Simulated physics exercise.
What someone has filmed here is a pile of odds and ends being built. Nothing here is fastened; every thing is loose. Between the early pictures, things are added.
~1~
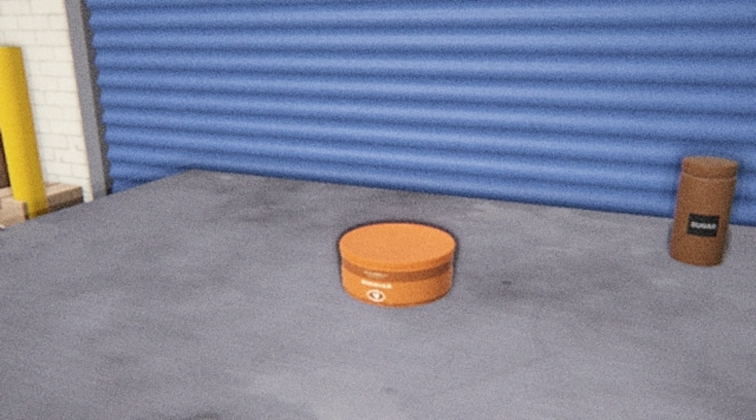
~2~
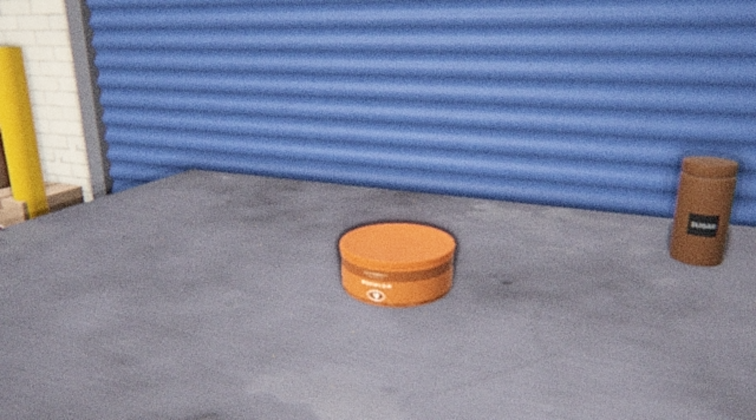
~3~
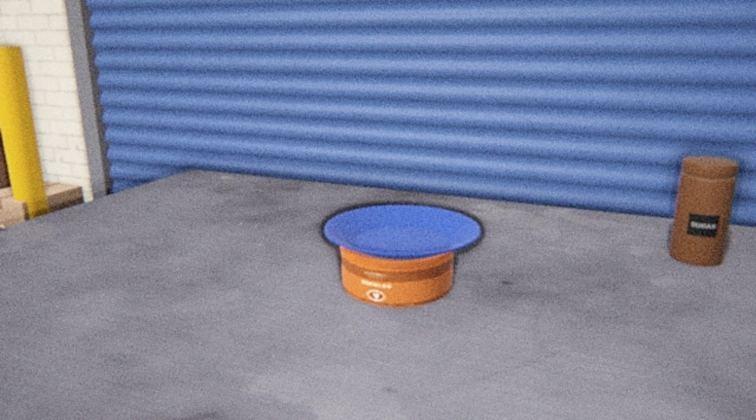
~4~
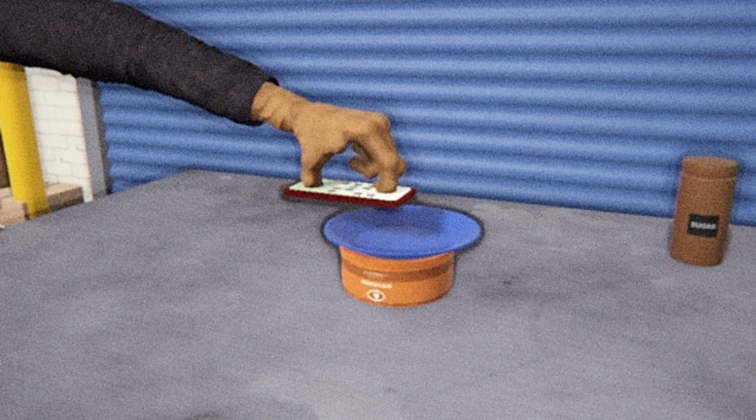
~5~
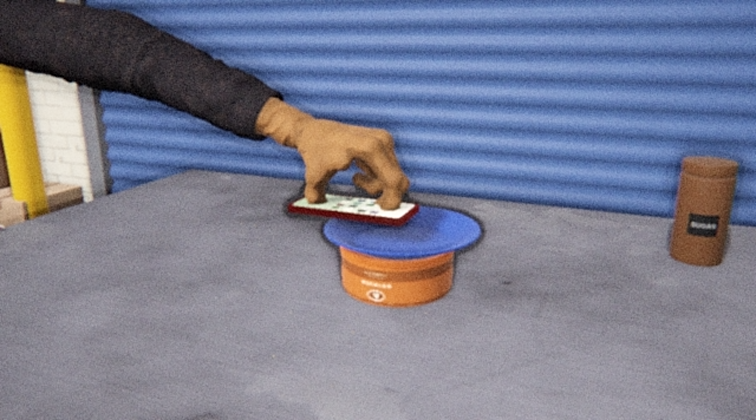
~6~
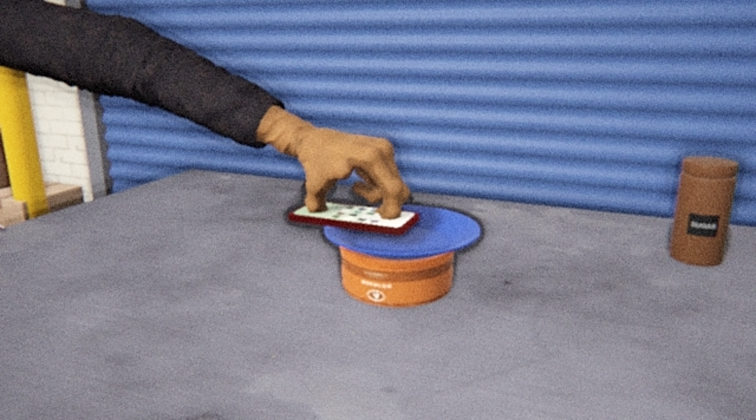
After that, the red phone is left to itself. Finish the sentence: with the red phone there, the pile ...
The pile stands firm.
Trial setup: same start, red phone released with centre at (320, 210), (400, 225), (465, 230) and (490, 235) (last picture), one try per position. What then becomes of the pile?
Well, the first time it tips over, the second time it stays intact, the third time it stays intact, and the fourth time it tips over.
Then, 0.60 s later than the last frame, all is still.
Then, 1.50 s later than the last frame, red phone resting near (354, 218).
When it is over, all 4 as before. End places, in pixels of the last picture, red phone near (354, 218). The pile holds.
